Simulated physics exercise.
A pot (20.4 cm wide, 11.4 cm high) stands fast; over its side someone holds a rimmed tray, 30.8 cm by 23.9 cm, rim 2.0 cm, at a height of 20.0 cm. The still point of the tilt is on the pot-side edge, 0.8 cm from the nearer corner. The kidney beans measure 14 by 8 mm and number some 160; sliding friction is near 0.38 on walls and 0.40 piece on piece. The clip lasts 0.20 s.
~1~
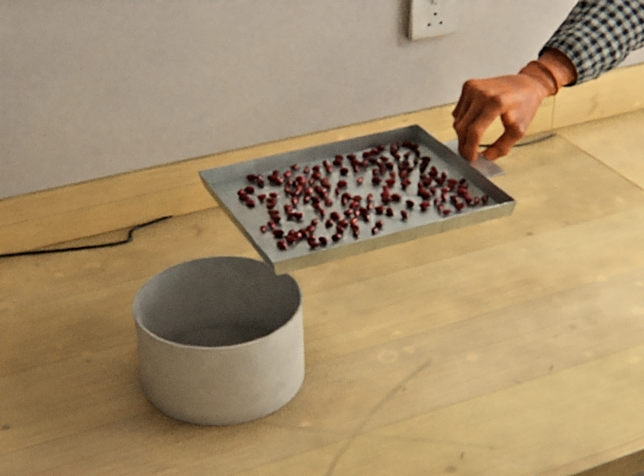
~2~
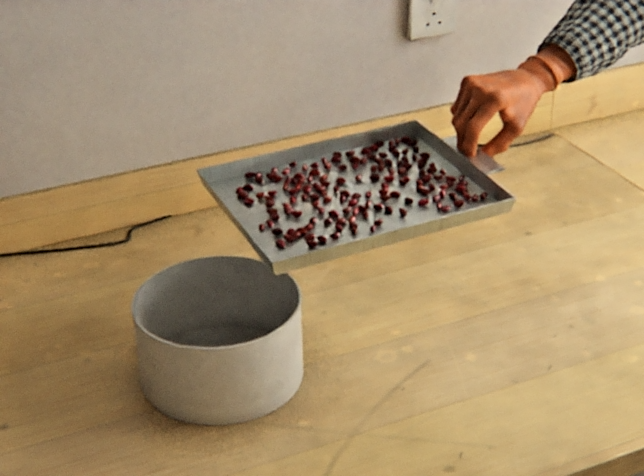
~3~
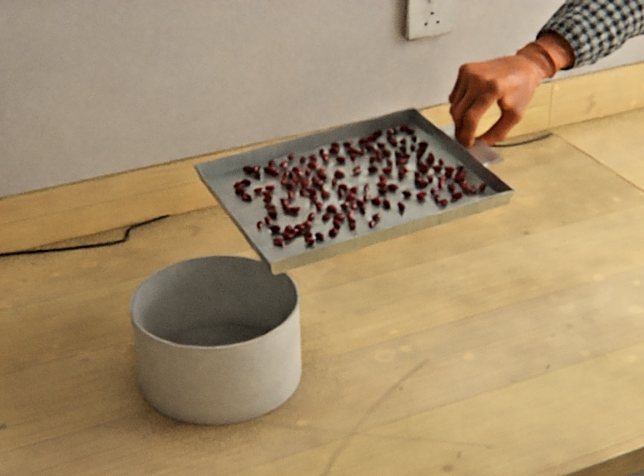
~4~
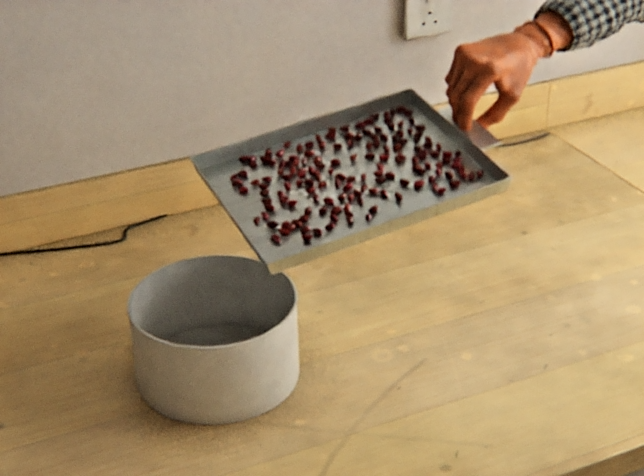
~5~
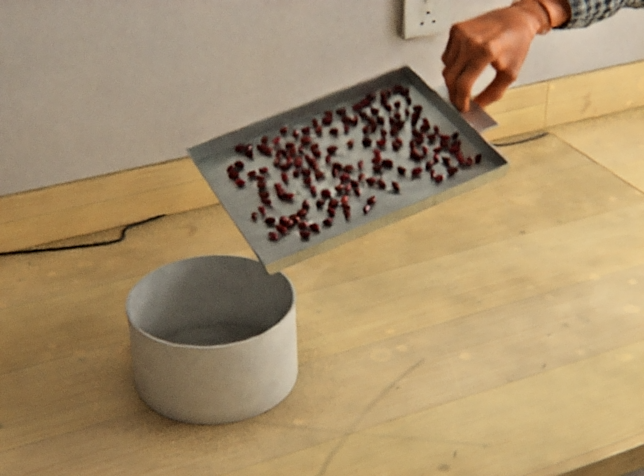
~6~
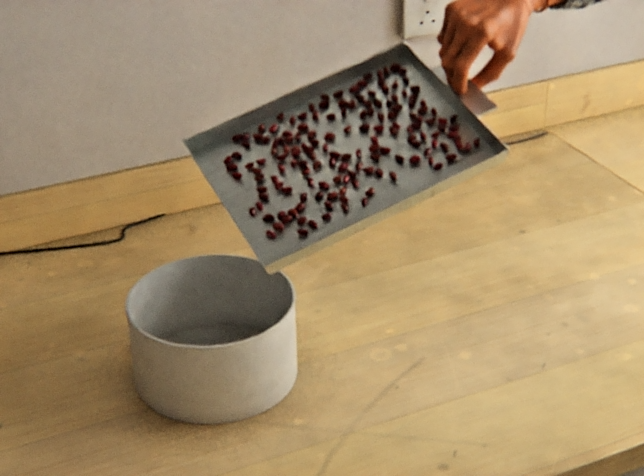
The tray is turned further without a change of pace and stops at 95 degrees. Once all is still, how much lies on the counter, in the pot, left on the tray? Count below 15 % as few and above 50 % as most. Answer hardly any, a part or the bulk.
Counter: The bulk, pot: Hardly any, tray: Hardly any.
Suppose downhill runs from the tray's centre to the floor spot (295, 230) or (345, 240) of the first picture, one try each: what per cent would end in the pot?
About 35 and 0 per cent.
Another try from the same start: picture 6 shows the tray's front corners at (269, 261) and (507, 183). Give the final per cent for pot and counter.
Pot 0, counter 100.
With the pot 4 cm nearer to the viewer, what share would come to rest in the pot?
In that case some 25 per cent.
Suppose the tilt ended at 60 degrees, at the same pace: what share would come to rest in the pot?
It would be near 0 per cent.
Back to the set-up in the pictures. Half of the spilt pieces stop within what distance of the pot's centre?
Roughly 24 cm.
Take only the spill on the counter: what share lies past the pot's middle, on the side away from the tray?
About 90 per cent.
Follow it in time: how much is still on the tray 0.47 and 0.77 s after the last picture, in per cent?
In turn: 65, 5.
Then, 0.28 s after the last picture, tilt 57 degrees; the tray holds 100 %, the pot 0 %.
Then, 0.47 s after the last picture, tilt 83 degrees; the tray holds 65 %, the pot 0 %.
Then, 0.77 s after the last picture, tilt 95 degrees; the tray holds 5 %, the pot 0 %.
In the end, counter 100 %, pot 0 %, tray 0 %.
